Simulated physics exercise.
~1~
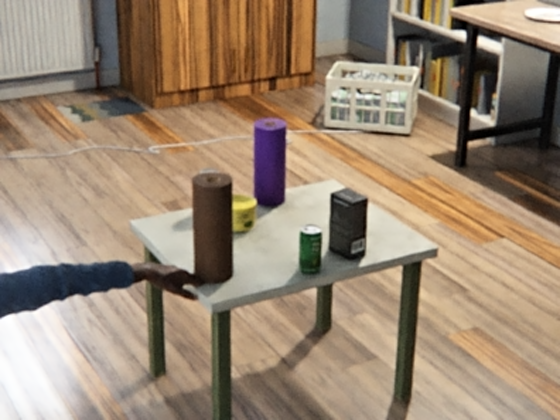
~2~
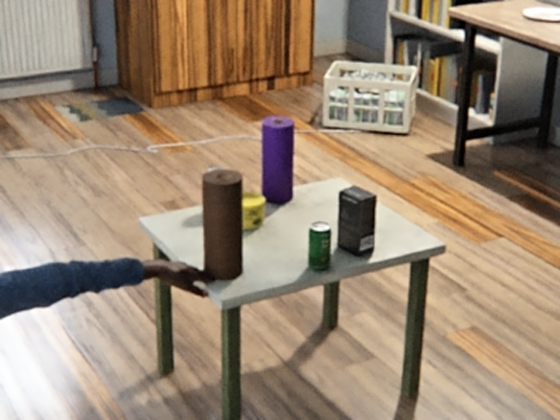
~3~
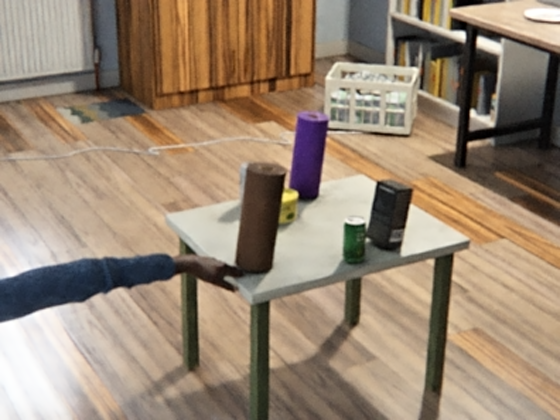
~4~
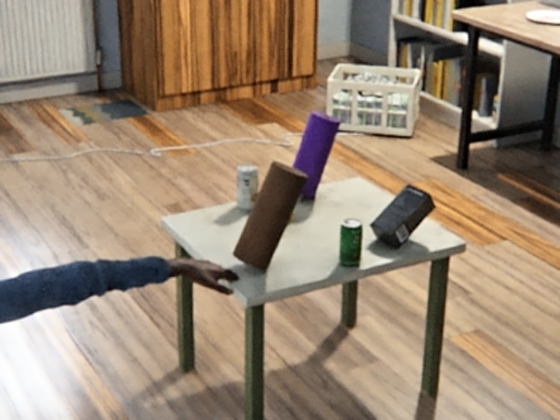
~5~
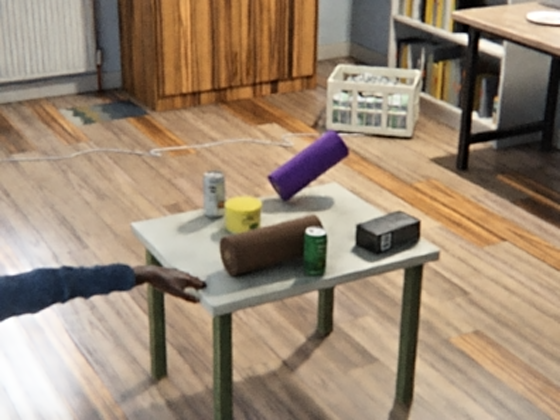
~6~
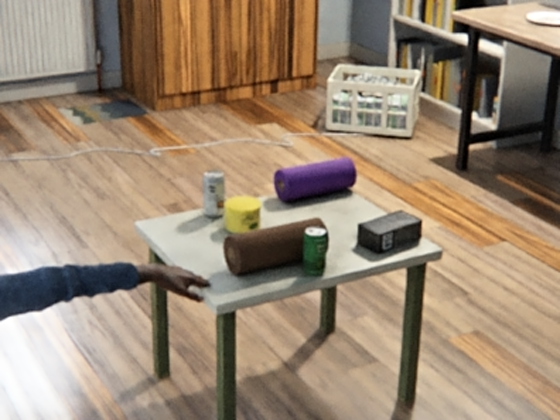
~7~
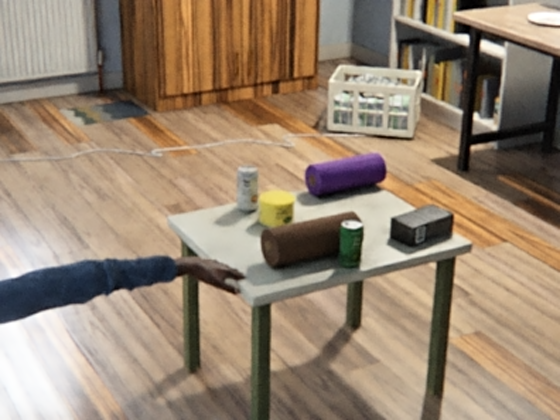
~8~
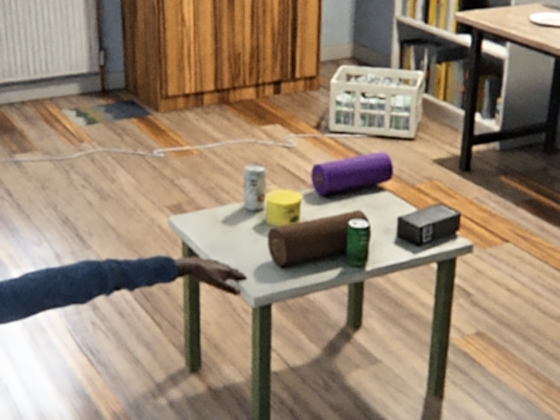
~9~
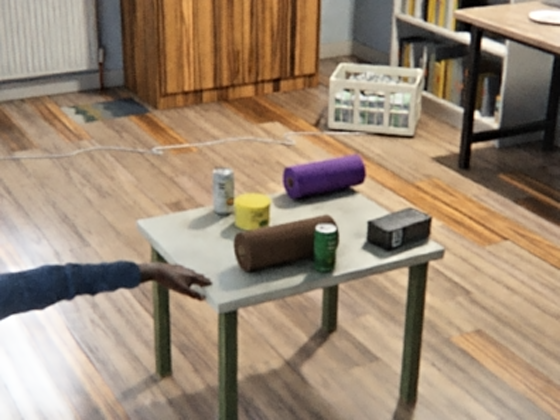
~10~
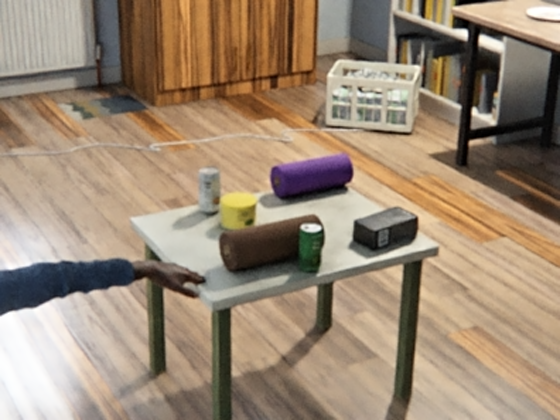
A hand jerks the small table back and forth, toppling two rolls and a black carton.
